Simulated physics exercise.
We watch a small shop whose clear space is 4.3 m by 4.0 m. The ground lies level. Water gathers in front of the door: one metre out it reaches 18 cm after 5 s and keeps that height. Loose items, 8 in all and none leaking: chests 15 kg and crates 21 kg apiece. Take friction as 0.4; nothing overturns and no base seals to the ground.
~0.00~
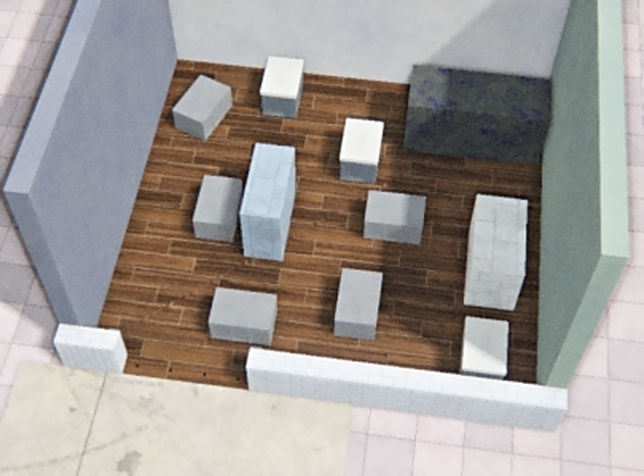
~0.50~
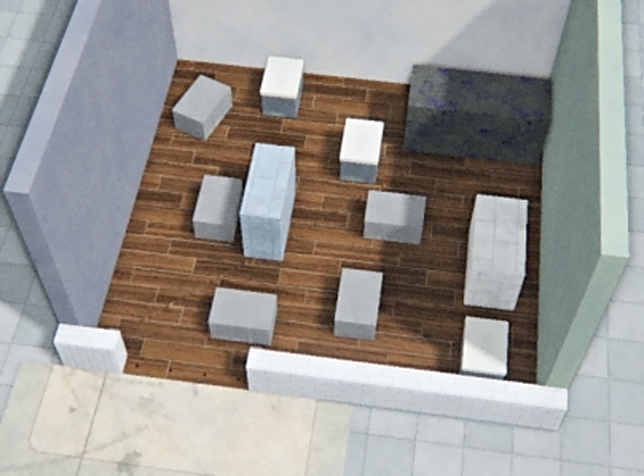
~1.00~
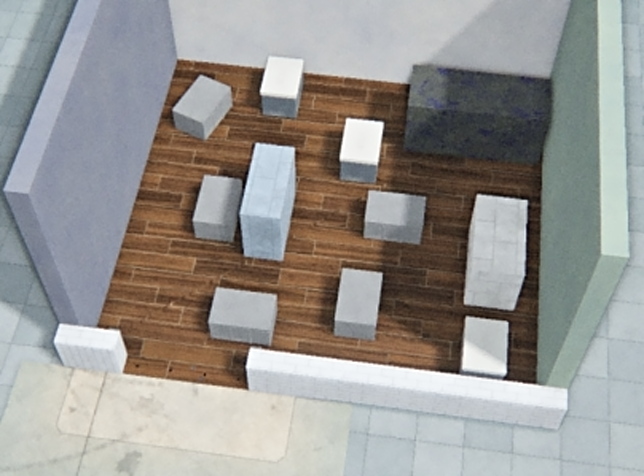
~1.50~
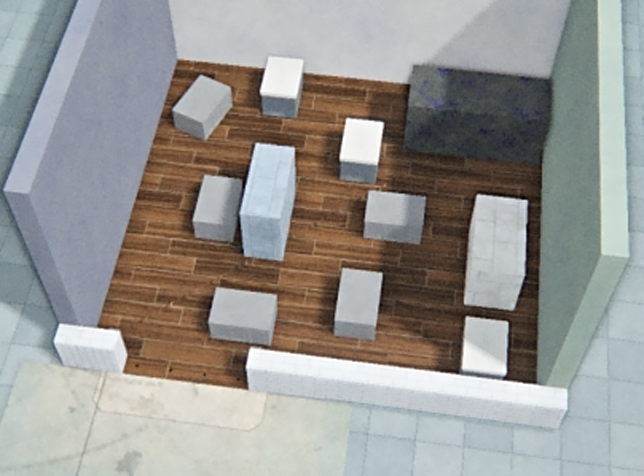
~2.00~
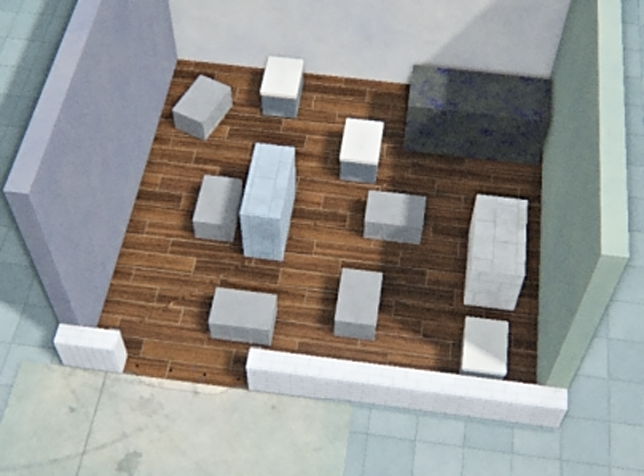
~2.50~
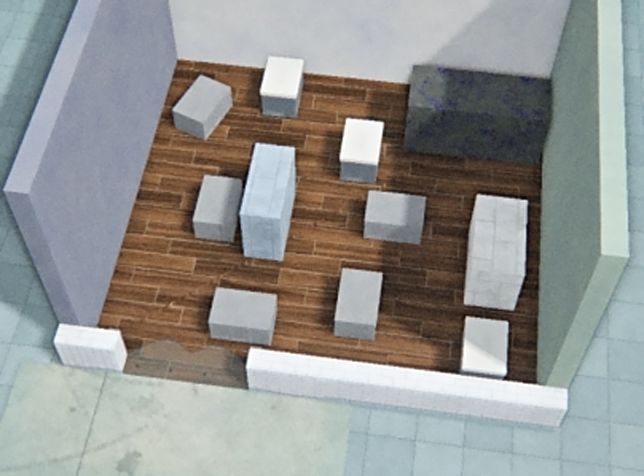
Shallow water gathering outside a small open-topped shop, then a thin patch appearing just inside the doorway while grey and white blocks stay still.
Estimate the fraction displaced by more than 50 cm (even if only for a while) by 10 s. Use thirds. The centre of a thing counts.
That comes to from one to two thirds.
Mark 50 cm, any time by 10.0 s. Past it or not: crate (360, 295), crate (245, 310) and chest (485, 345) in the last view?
In that order: Short of it, past it, under.
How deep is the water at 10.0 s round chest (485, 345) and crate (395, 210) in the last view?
Roughly 2 and 3 cm.
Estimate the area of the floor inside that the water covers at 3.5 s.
About 1.0 m2.
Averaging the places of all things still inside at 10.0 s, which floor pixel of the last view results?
At about (346, 199).
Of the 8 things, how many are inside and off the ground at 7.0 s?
At that moment 0.
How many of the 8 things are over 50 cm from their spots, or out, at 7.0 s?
By then 1.
After 3.5 s 0 of 8 are over 50 cm from their spots; 0 afloat.
After 4.5 s 0 of 8 are over 50 cm from their spots; 0 afloat.
After 7.0 s 1 of 8 are over 50 cm from their spots; 0 afloat.
After 10.0 s 4 of 8 are over 50 cm from their spots, and 4 have been at some point; 3 afloat.
